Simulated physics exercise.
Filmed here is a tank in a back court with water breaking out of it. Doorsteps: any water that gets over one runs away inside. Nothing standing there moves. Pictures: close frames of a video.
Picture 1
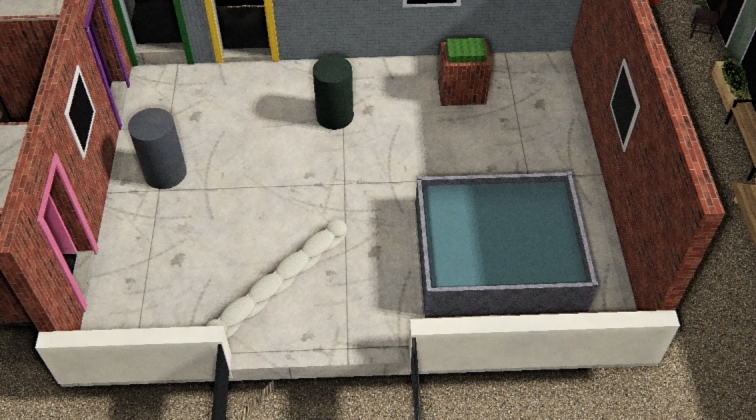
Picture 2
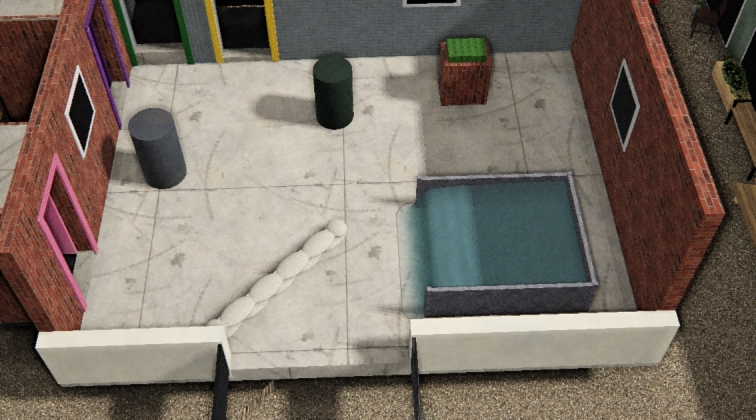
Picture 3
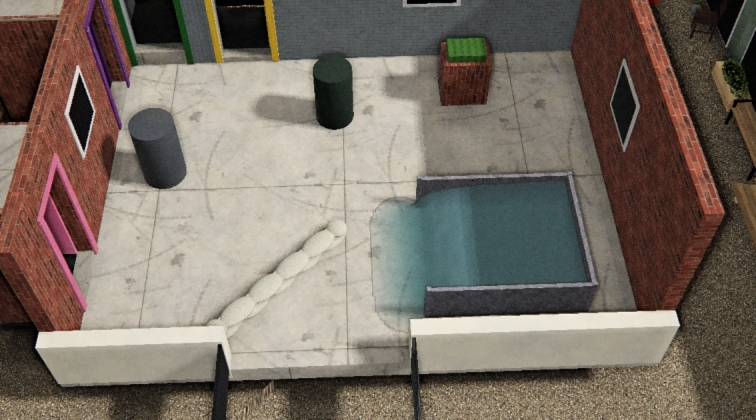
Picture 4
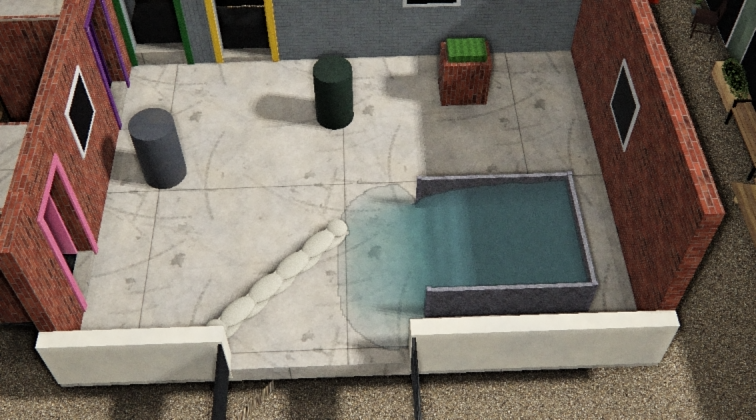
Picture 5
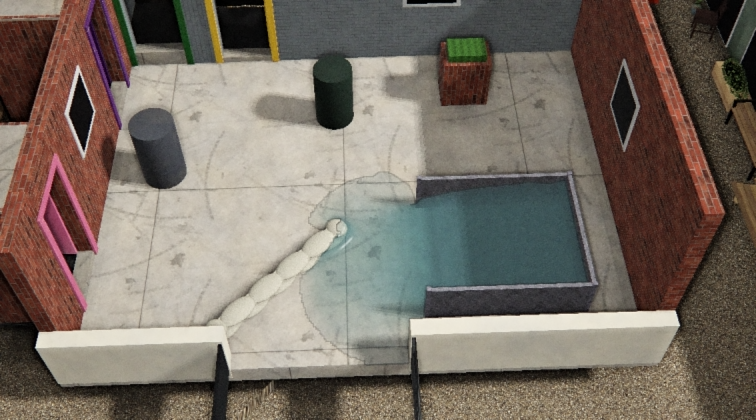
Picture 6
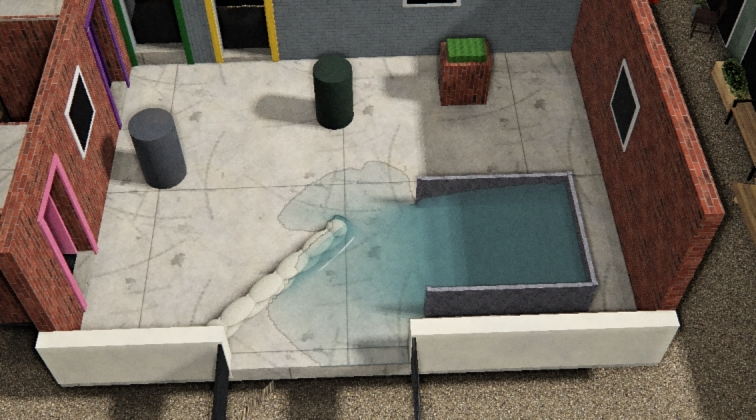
Water breaking out of the open tank's left side, spreading across the pale court floor and around the white sandbag-like row.
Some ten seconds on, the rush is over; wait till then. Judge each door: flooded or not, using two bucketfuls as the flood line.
The pink door is not flooded. The purple door is not flooded. The green door is not flooded. The yellow door is not flooded.
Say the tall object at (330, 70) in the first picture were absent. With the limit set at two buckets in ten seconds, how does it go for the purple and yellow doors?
Purple door falls short, yellow door falls short.
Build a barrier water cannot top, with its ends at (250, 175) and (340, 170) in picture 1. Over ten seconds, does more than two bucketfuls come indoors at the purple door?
Purple door: Undershoots.
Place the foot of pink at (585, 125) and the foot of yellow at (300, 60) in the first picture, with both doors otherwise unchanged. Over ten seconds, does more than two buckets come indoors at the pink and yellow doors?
Pink: Undershoots; yellow: Undershoots.
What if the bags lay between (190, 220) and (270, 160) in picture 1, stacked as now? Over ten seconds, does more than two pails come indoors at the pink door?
Briefly, the pink door tops the limit.
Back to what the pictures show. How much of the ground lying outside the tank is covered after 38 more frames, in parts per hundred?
Near 55 in a hundred.
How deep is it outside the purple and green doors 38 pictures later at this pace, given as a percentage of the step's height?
The first comes to about 50 percent, the second to about 30 percent.
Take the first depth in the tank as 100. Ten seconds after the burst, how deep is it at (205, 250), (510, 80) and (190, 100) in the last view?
Estimate: 6, 0, 6 %.
A moment on, water covers 25 % of the floor; the pink door not reached, the purple door not reached, the green door not reached, the yellow door not reached.
Next, water covers 40 % of the floor; the pink door not reached, the purple door not reached, the green door not reached, the yellow door not reached.
Then, water covers 50 % of the floor; the pink door wet at the sill, nothing in, the purple door wet at the sill, nothing in, the green door wet at the sill, nothing in, the yellow door wet at the sill, nothing in.
Later, water covers 55 % of the floor; the pink door under two buckets in, the purple door wet at the sill, nothing in, the green door wet at the sill, nothing in, the yellow door wet at the sill, nothing in.
In the end, water covers 60 % of the floor; the pink door under two buckets in, the purple door wet at the sill, nothing in, the green door wet at the sill, nothing in, the yellow door wet at the sill, nothing in.
